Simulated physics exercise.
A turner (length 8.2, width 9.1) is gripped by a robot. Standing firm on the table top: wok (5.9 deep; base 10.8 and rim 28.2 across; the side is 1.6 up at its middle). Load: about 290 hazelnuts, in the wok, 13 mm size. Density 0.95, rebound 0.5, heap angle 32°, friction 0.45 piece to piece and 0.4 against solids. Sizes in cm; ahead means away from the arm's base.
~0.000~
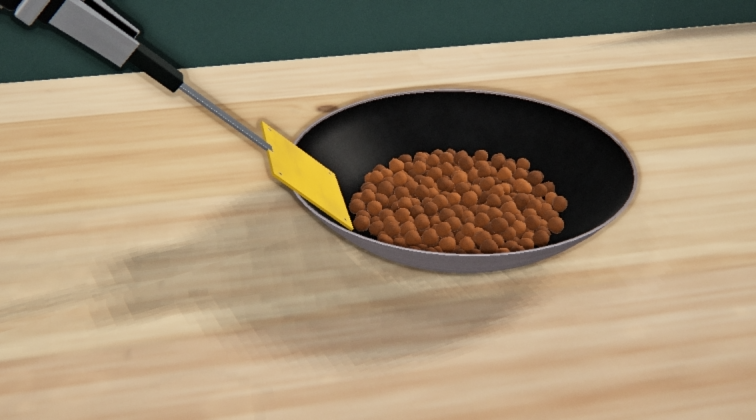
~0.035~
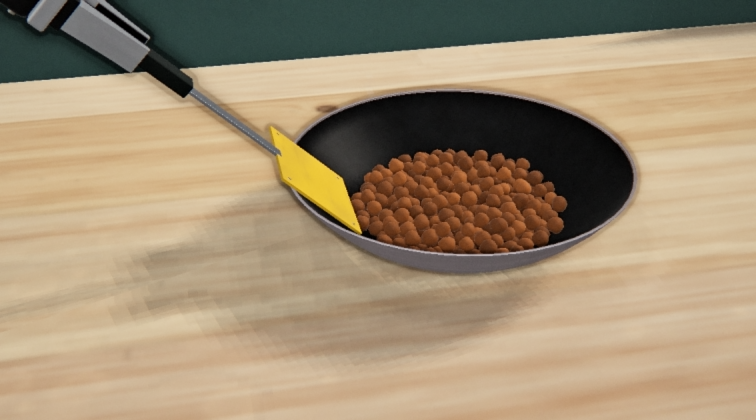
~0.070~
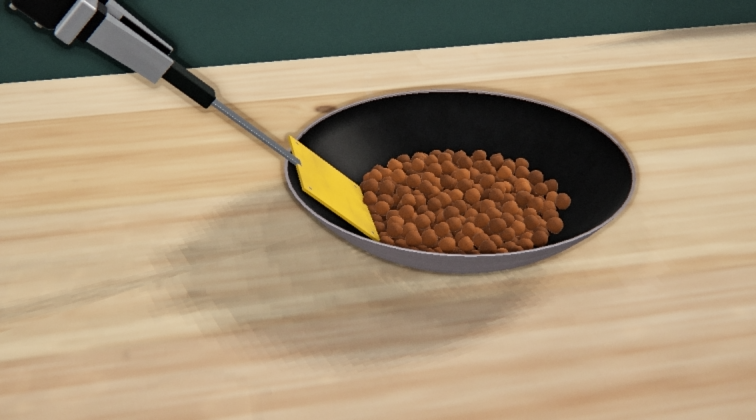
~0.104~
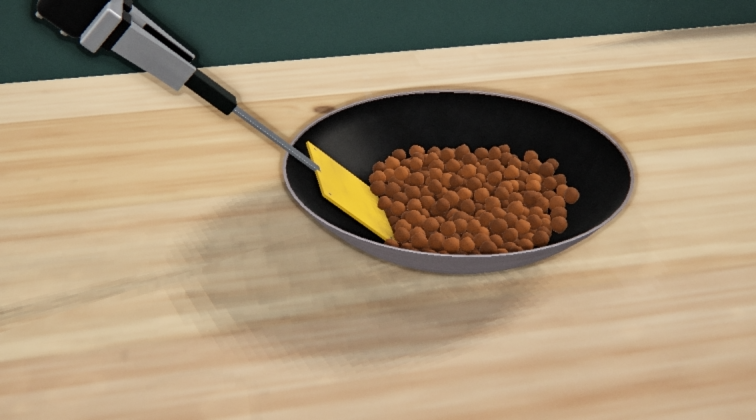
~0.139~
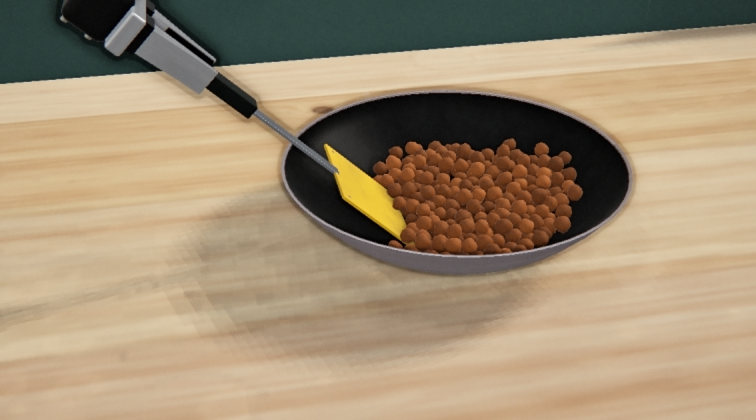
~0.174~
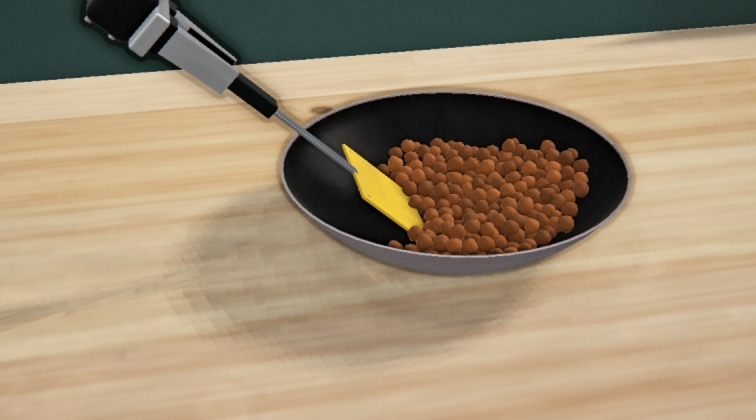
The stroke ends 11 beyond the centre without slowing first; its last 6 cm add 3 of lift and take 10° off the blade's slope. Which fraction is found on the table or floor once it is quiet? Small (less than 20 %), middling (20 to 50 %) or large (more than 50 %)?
Answer: Middling; 20 to 50 % of the hazelnuts finish on the table or floor.
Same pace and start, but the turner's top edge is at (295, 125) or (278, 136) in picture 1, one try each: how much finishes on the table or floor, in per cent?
About 30 and 30 per cent.
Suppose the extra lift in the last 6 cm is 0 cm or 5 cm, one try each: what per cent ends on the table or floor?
About 25 and 25 per cent.
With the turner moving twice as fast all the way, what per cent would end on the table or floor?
In that case some 45 per cent.
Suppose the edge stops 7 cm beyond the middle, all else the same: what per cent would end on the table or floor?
Then about 0 per cent.
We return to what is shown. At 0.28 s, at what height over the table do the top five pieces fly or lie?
Roughly 5 cm.
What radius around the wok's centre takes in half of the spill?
Roughly 24 cm.
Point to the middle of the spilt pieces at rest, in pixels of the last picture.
Near (696, 189).
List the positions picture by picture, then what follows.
Turner top edge at (267, 147), sloping 44°; upper third of the load around (448, 194), from x 355 to 560, top at y 155; 293 in the wok, in the first picture.
Turner top edge at (276, 152), sloping 44°; upper third of the load around (447, 194), from x 355 to 560, top at y 155, in the second picture.
Turner top edge at (296, 161), sloping 44°; upper third of the load around (456, 194), from x 365 to 565, top at y 155, in the third picture.
Turner top edge at (315, 167), sloping 44°; upper third of the load around (469, 183), from x 375 to 570, top at y 150, in the fourth picture.
Turner top edge at (333, 170), sloping 44°; upper third of the load around (493, 184), from x 380 to 575, top at y 145, in the fifth picture.
Turner top edge at (352, 169), sloping 44°; upper third of the load around (509, 178), from x 385 to 580, top at y 145; 293 in the wok, in the sixth picture.
By 0.28 s, sloping 44°, highest piece 6 above the table; 293 in the wok.
By 0.39 s, sloping 40°, highest piece 7 above the table; 293 in the wok.
By 0.64 s, sloping 34°, highest piece 8 above the table; 204 in the wok, 86 on the table or floor, 3 on the blade or in flight.
By 1.69 s, sloping 34°, highest piece 5 above the table; 204 in the wok, 89 on the table or floor.
Final count, 204 in the wok, 89 on the table or floor. That is 30 % on the table or floor.
